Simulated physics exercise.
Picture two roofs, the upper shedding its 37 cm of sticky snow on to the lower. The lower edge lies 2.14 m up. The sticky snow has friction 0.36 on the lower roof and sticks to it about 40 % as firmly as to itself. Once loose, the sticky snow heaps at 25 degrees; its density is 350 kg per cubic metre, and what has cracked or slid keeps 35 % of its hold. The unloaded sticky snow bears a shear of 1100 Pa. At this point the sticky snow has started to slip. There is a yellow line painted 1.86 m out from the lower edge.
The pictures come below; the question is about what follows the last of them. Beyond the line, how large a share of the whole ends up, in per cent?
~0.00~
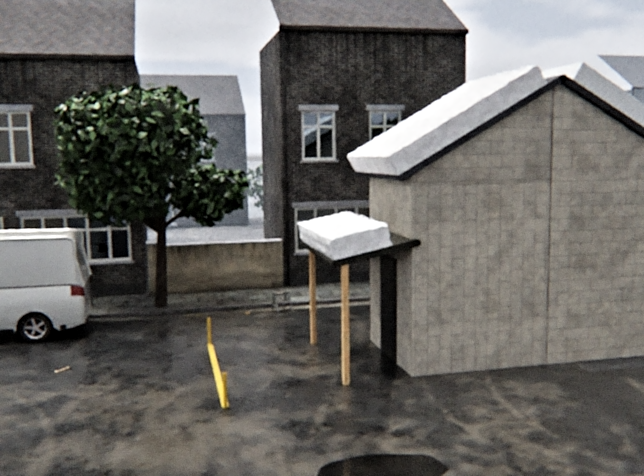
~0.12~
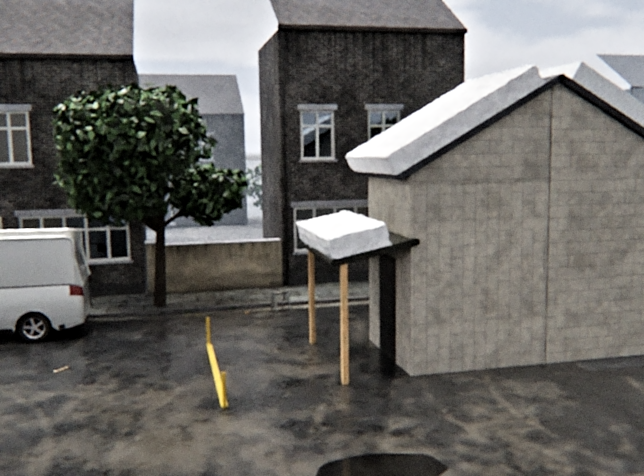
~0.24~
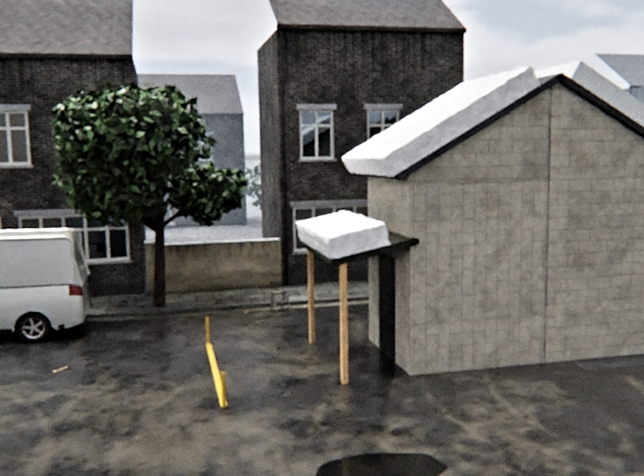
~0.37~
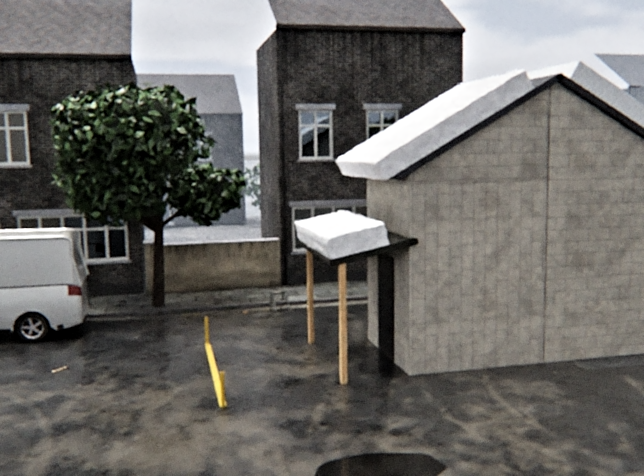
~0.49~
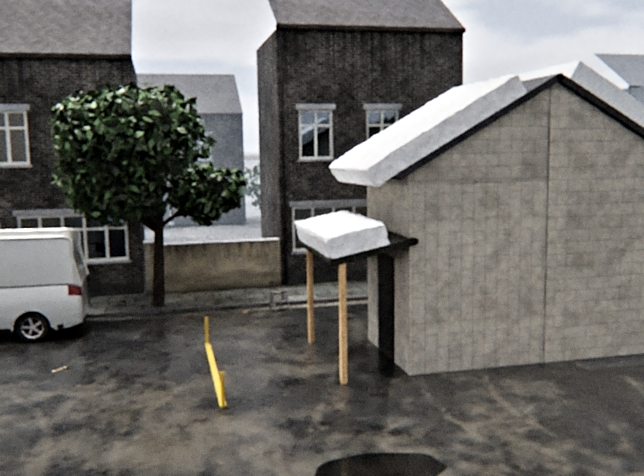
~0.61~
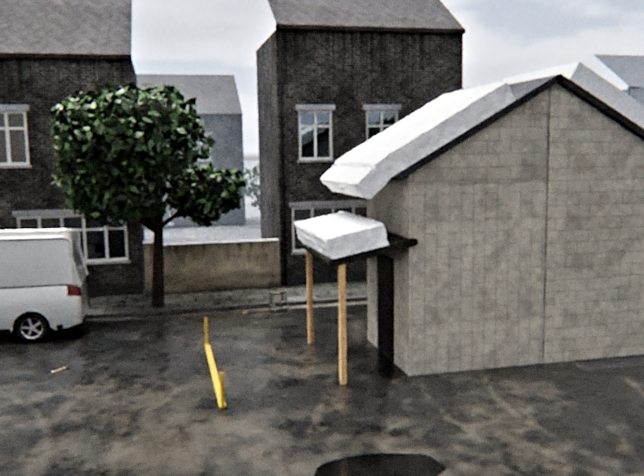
Roughly 42 per cent.
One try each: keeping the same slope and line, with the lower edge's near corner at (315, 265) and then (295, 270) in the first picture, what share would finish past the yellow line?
The first try gives 45 percent and the second gives 40 percent.
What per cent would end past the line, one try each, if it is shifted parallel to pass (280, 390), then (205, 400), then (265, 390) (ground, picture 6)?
Respectively 65, 35 and 55 percent would end past it.
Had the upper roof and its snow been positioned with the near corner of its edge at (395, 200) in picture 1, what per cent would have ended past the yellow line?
Then about 40 %.
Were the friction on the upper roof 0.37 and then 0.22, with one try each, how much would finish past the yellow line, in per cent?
25 %, then 40 %.
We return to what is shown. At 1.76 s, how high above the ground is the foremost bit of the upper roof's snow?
About 0.0 m.
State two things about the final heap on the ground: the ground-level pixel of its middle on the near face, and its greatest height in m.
Middle near (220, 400); height roughly 0.4 m.
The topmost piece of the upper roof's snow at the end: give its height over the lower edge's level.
The snow's top stands about 0.5 m above the lower edge.
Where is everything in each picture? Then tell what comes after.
The first frame shows leading edge of the sticky snow at (398, 166).
The second frame shows leading edge of the sticky snow at (395, 166), its middle shifted 2.2 cm.
The third frame shows leading edge of the sticky snow at (391, 154), its middle shifted 9.0 cm, 3 % of it past the upper edge, in one piece.
The fourth frame shows leading edge of the sticky snow at (384, 158), its middle shifted 21 cm, 7 % of it past the upper edge, in one piece.
The fifth frame shows leading edge of the sticky snow at (376, 174), its middle shifted 38 cm, 12 % of it past the upper edge, in one piece.
The sixth frame shows leading edge of the sticky snow at (366, 177), its middle shifted 60 cm, 20 % of it past the upper edge, cracking.
After 1.14 s, none is below the lower edge and 0 % is past the line.
After 1.76 s, 74 % is below the lower edge and 3 % is past the line.
After 2.38 s, 82 % is below the lower edge and 42 % is past the line.
After 3.00 s, 82 % is below the lower edge and 42 % is past the line.
After 3.20 s, at the end, 82 % is below the lower edge and 42 % is past the line.
